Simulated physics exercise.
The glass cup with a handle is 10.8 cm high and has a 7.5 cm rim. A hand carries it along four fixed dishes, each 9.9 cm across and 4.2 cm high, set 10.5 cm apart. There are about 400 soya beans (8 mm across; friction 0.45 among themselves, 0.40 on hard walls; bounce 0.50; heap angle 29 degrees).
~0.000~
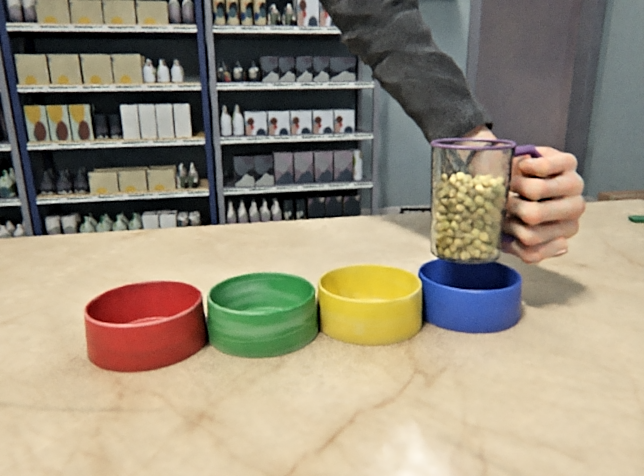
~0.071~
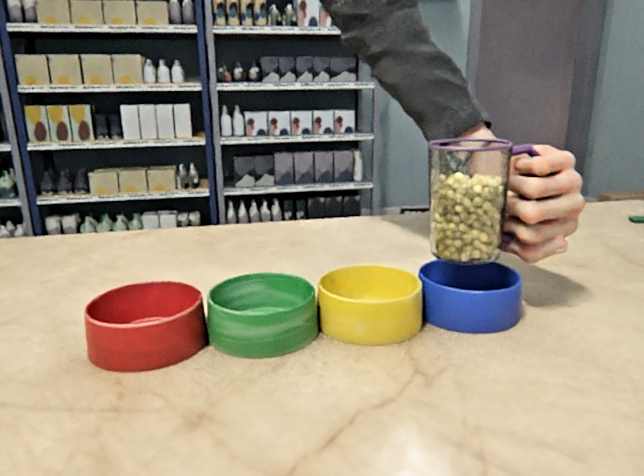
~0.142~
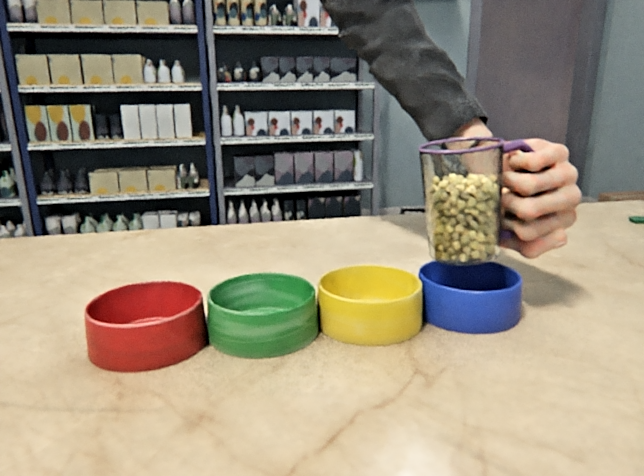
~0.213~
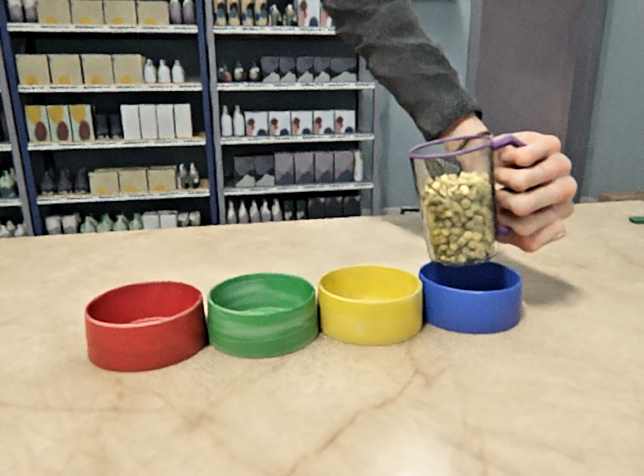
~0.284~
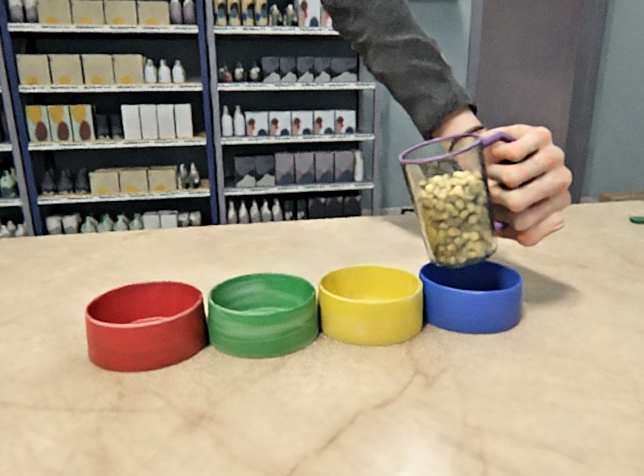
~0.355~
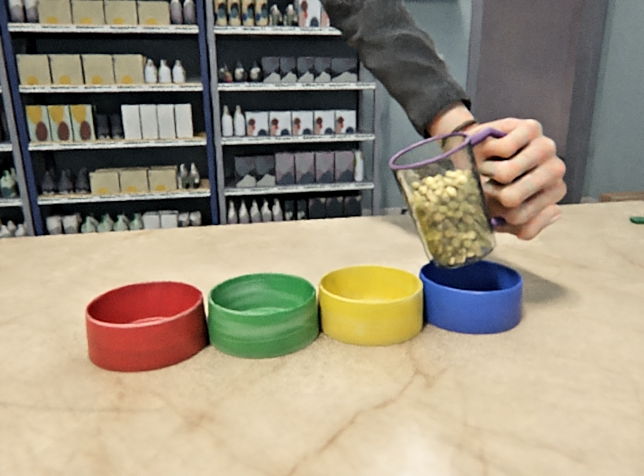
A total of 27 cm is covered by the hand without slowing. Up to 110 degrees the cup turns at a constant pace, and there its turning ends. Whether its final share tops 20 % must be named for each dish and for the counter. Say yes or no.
Red: No, blue: No, green: Yes, yellow: No, counter: No.
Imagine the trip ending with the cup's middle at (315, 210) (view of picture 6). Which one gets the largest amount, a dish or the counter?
Result: Largest portion at green.
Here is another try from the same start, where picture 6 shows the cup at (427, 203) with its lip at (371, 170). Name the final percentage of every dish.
Red 80; blue 0; green 0; yellow 0.
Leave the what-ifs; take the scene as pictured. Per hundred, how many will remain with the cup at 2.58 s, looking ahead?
I'd put it at roughly 0 per cent.
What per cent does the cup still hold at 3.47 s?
Some 0 %.
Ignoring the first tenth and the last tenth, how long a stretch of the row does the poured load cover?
Roughly 7 cm of the row.
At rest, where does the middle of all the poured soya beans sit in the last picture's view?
Approximately (246, 314) in the last picture.
Then, at 1.69 s, tilt 110 degrees; cup holds 60 %, green 40 %.
After 2.58 s, tilt 110 degrees; cup holds 0 %, red 5 %, green 85 %.
Then, at 3.47 s, tilt 110 degrees; cup holds 0 %, red 5 %, green 85 %.
By 3.8 s all is still; red 5 %, blue 0 %, green 85 %, yellow 0 %, counter 10 %.
